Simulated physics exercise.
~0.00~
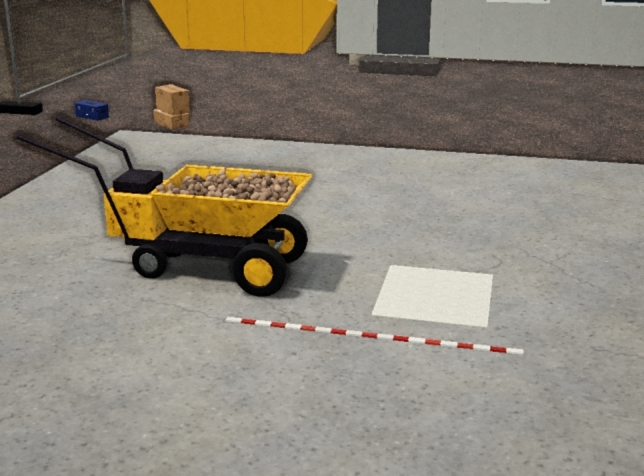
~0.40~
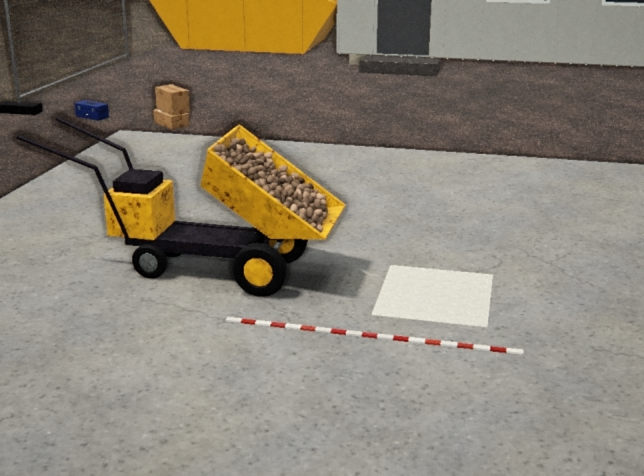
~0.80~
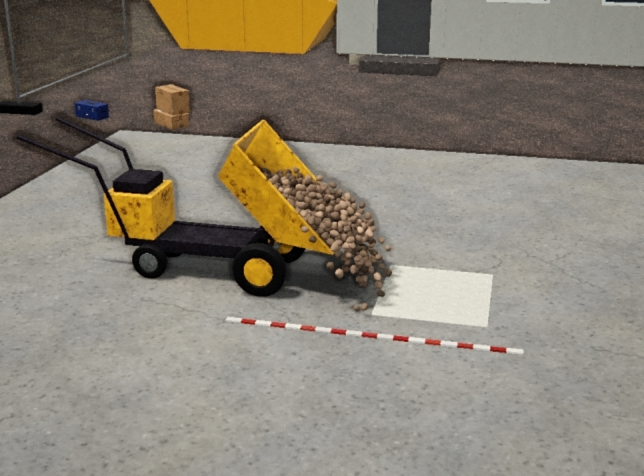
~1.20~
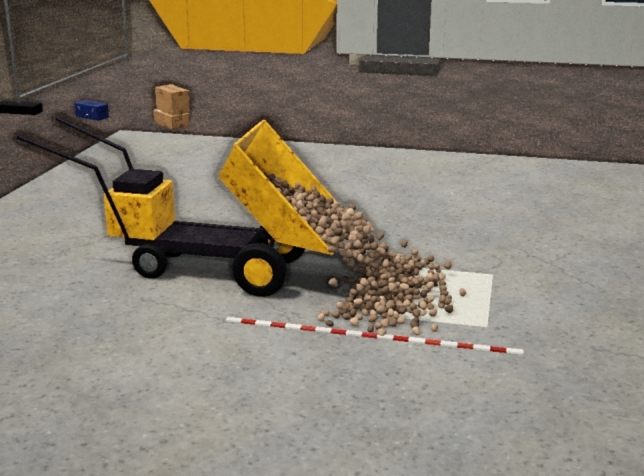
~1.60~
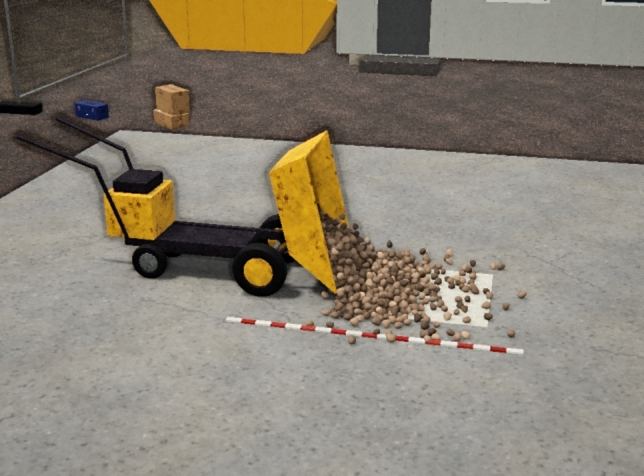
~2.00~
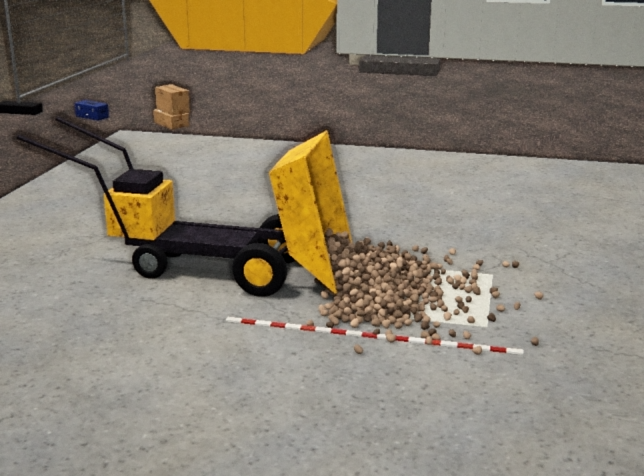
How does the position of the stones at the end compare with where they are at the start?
At the start the stones sit in the barrow's level tray, and by the end most of them lie lower and farther right, heaped at the tray's lower edge and spread partly over the white sheet.
